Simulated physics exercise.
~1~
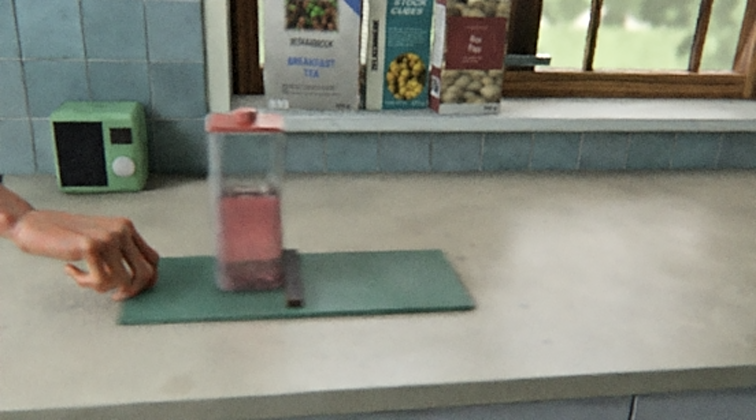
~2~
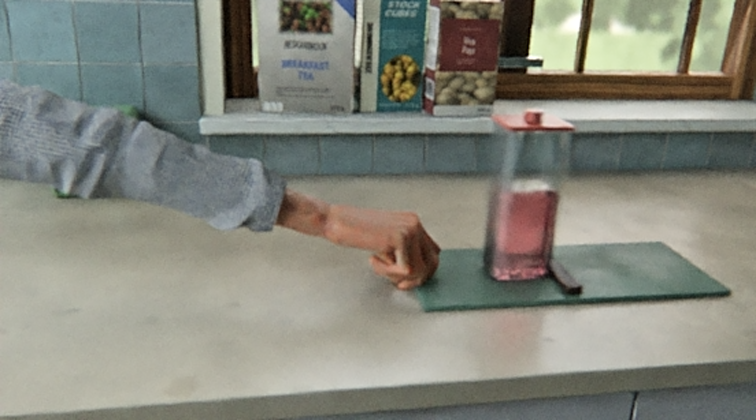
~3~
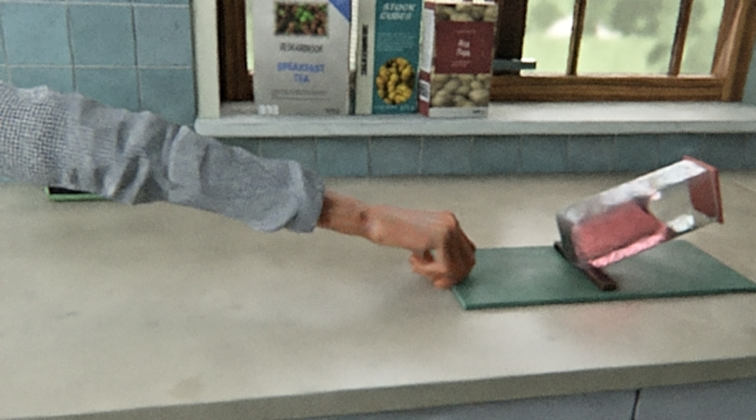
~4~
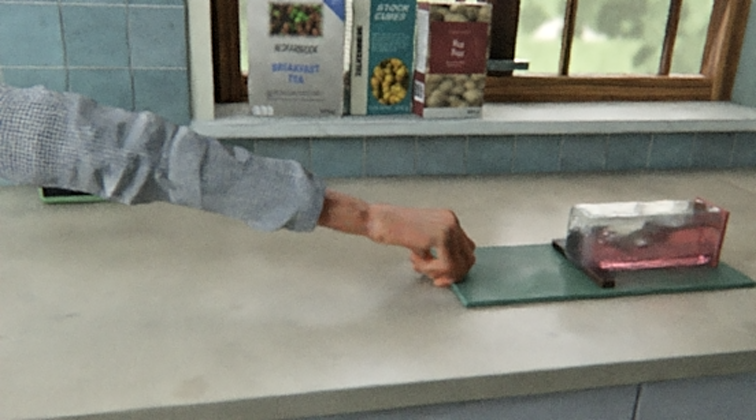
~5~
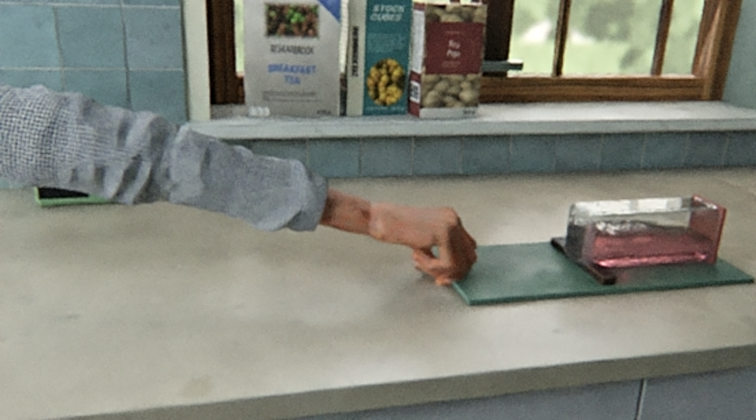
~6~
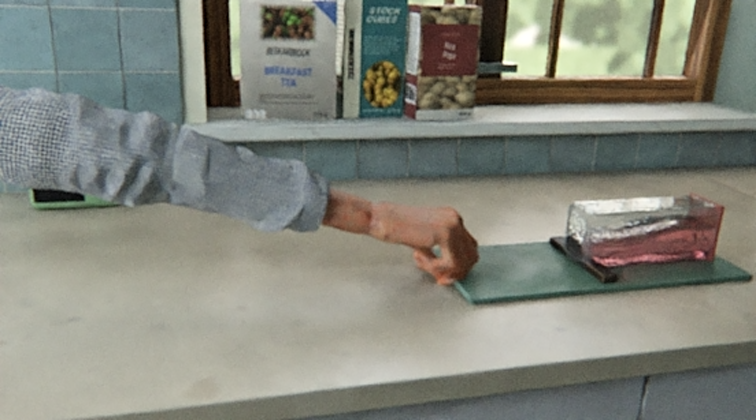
We see a hand slide a green board to the right across a kitchen counter, carrying an upright clear container of pink liquid with a red cap; as the board stops, the container topples rightward over a dark strip and ends lying on its side on the board.
